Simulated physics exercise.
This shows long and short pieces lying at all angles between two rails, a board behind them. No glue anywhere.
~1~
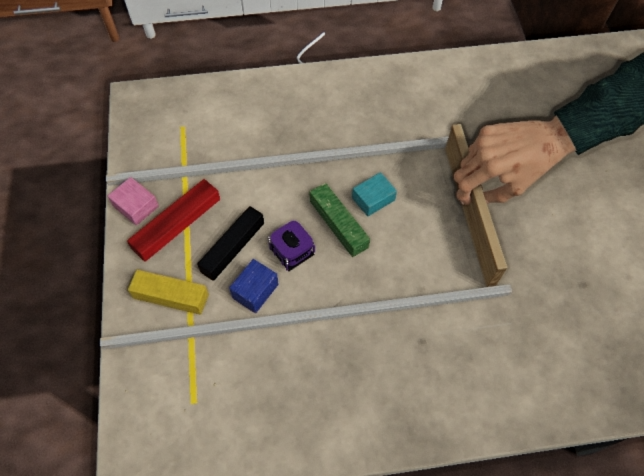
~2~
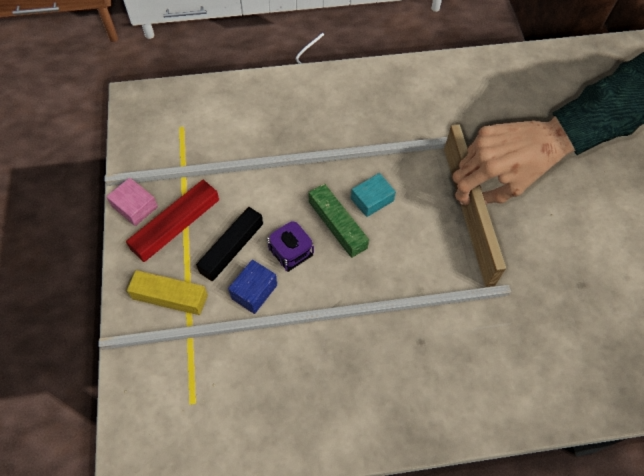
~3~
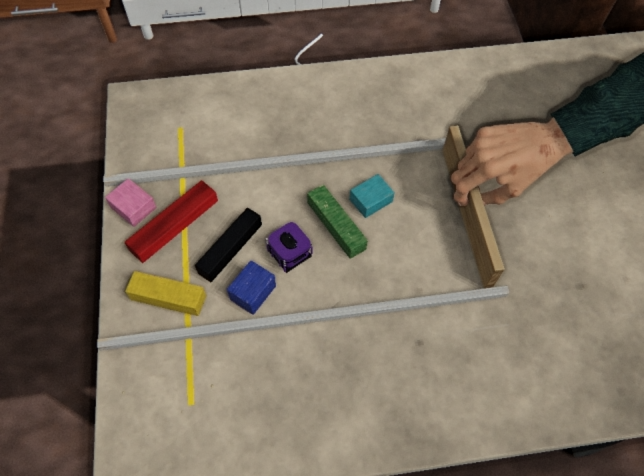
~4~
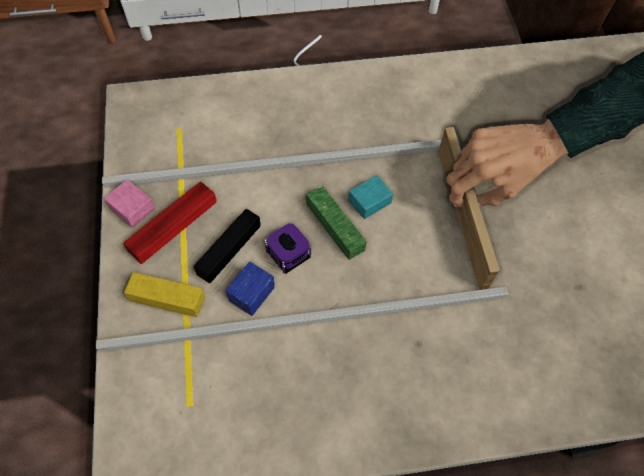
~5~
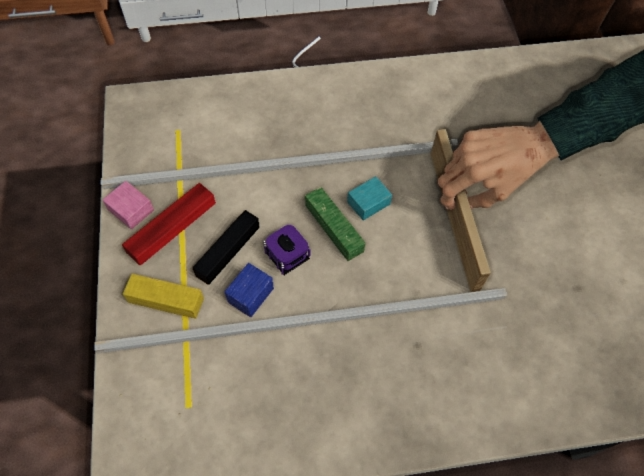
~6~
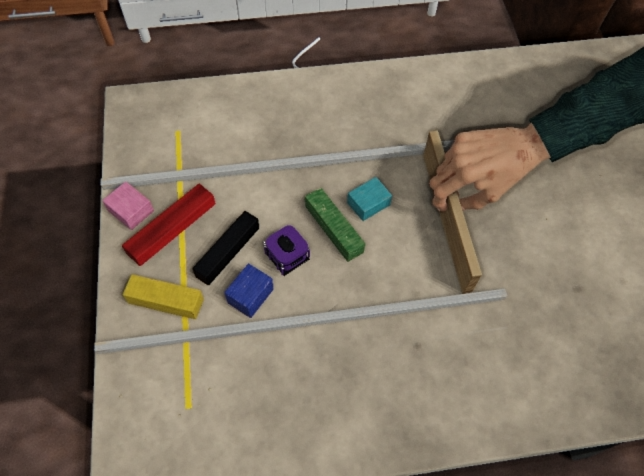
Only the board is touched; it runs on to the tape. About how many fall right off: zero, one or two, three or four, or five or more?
In the end the number that fall off is one or two.
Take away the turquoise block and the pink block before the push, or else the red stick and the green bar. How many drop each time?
0 in the first case, 0 in the second.
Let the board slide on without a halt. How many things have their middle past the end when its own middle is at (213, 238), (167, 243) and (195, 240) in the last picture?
Past the end: 0, 2 and 1.
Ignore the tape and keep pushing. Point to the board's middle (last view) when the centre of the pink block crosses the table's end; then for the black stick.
At (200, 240) for the pink block; at (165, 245) for the black stick.
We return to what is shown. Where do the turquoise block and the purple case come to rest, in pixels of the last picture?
First (162, 207), then (141, 282).
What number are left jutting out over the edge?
Overhanging: 2.
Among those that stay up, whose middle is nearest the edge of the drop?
The red stick ends nearest.
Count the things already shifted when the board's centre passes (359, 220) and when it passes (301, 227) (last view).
By then 2, and 5.
Soon after, none off yet; pink block at rest near (129, 206); yellow bar at rest near (164, 297); red stick at rest near (170, 224).
Then, none off yet; pink block at rest near (129, 206); yellow bar moving near (157, 304); red stick at rest near (170, 224).
At rest, the number that fall off is one or two; fallen, pink block.
